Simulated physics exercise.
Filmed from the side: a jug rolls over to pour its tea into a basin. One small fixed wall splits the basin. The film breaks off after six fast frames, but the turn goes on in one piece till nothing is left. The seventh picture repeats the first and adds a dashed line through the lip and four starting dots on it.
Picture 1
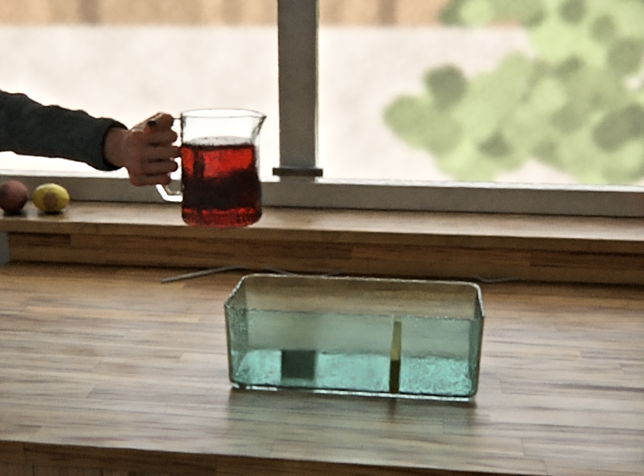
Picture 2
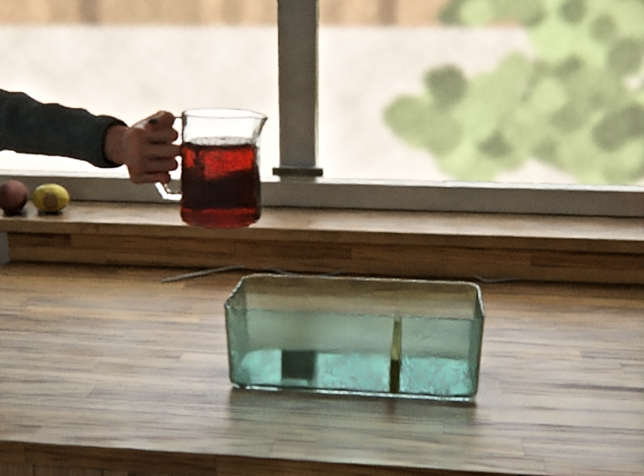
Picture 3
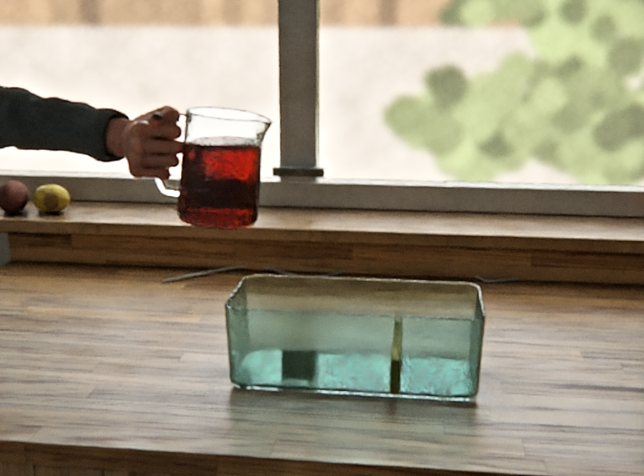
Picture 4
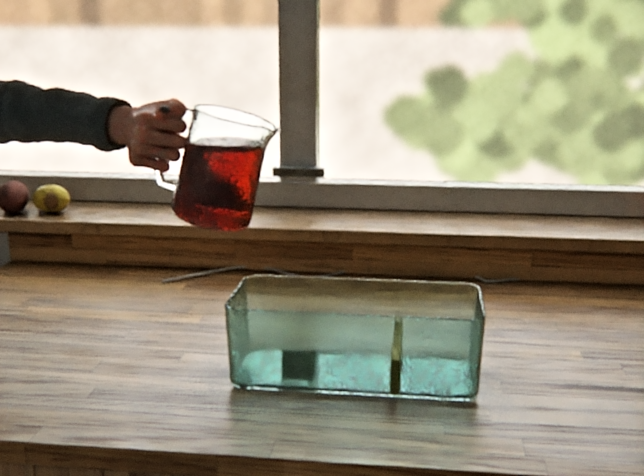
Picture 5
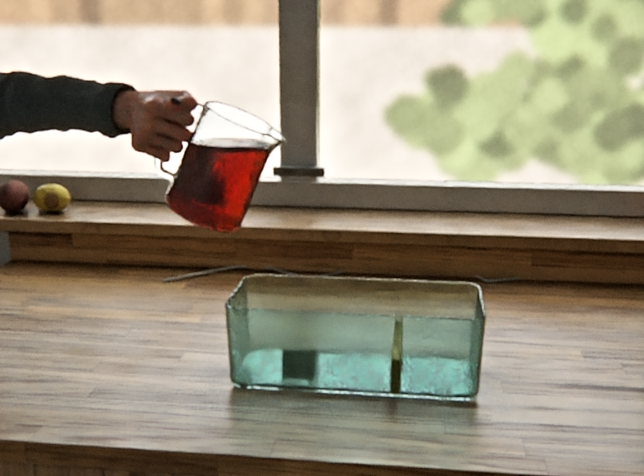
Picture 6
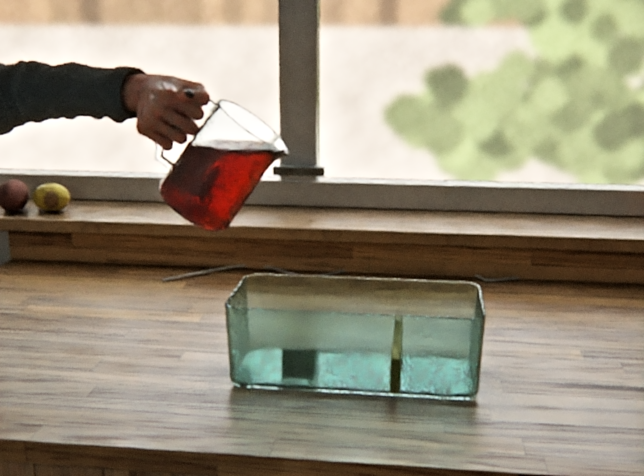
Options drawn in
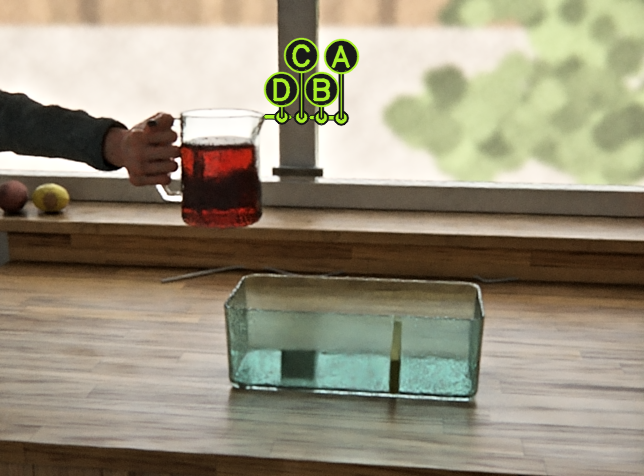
A glass jug of red tea, held by a hand at the left, stayed upright briefly, then tilted steadily to the right above a greenish glass basin on a wooden counter, without any tea leaving it.
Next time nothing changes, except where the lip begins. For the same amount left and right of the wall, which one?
Spot B.
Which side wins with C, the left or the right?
The left one.
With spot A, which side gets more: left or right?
The right one.
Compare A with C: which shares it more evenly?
The answer is A.
In lime, A at (341, 118); B at (321, 117); C at (301, 117); D at (281, 117).
If A is chosen, about 16 % ends left of the wall and 82 % right of it.
If B is chosen, about 51 % ends left of the wall and 47 % right of it.
If C is chosen, about 91 % ends left of the wall and 4 % right of it; 5 % is lost outside.
If D is chosen, about 92 % ends left of the wall and 4 % right of it; 4 % is lost outside.
